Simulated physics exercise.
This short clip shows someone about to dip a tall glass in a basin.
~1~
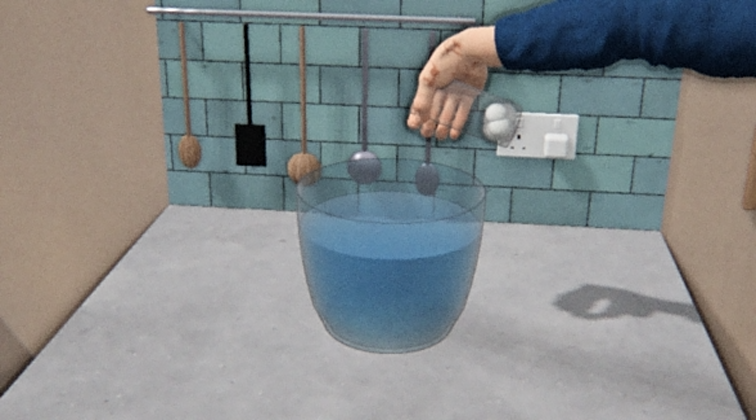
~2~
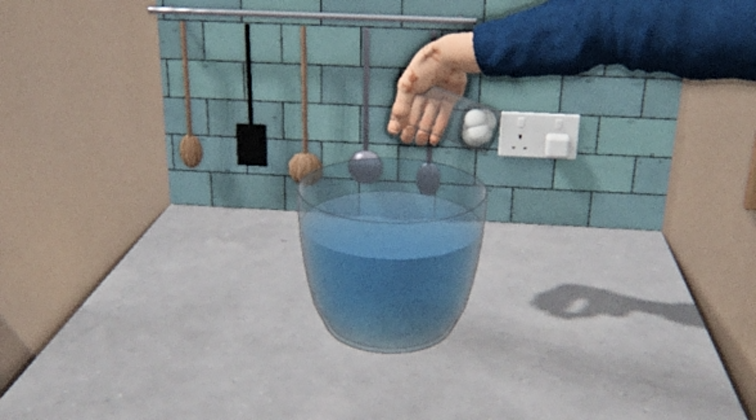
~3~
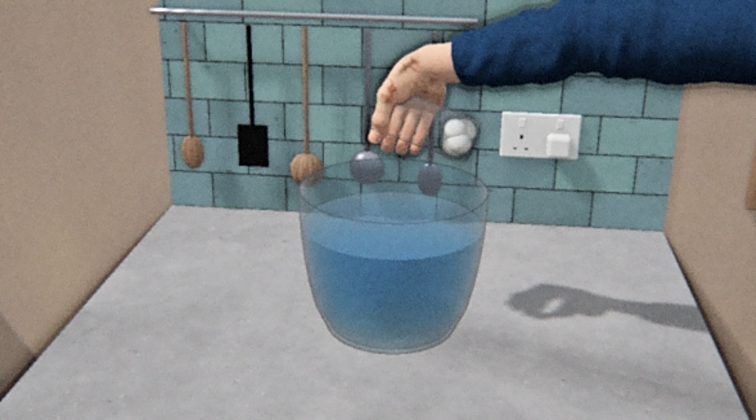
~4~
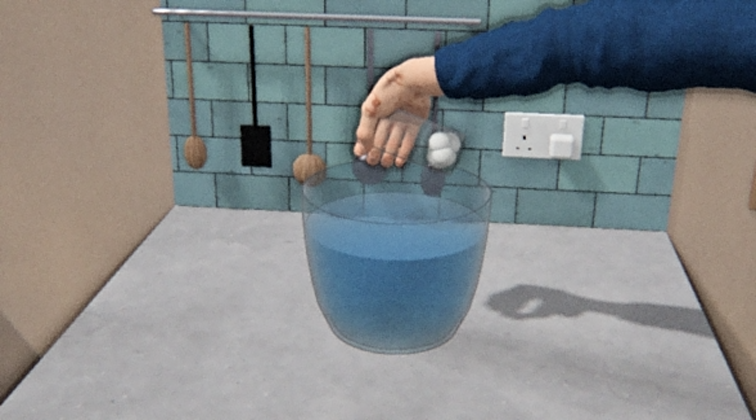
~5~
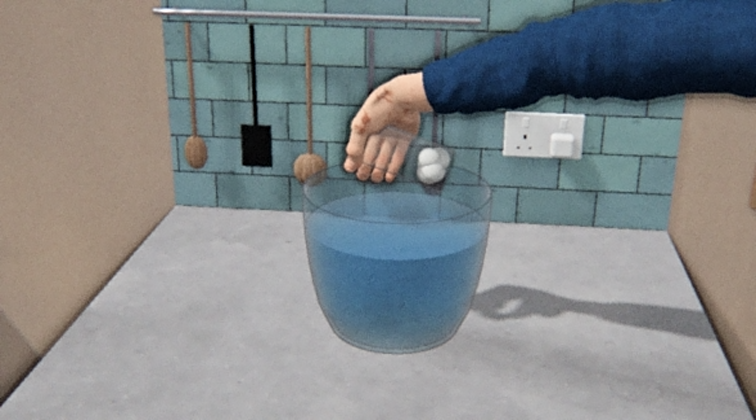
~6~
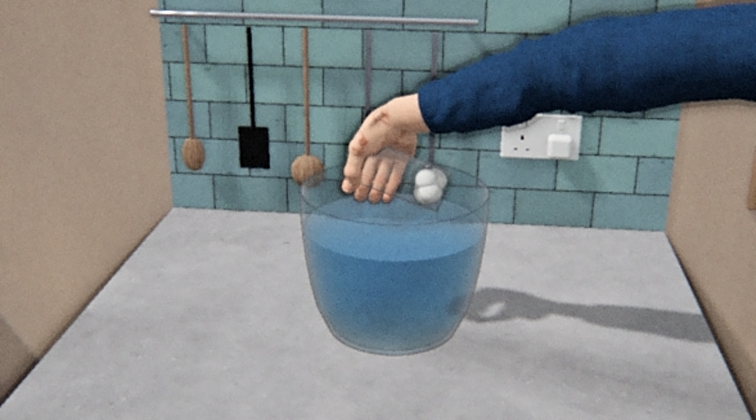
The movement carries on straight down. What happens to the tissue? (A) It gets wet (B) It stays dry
The answer is A.
Next, the tall glass enters the water.
After that, water pours in as the air escapes.
Finally, the tall glass is under, flooded, and the tissue is wet.
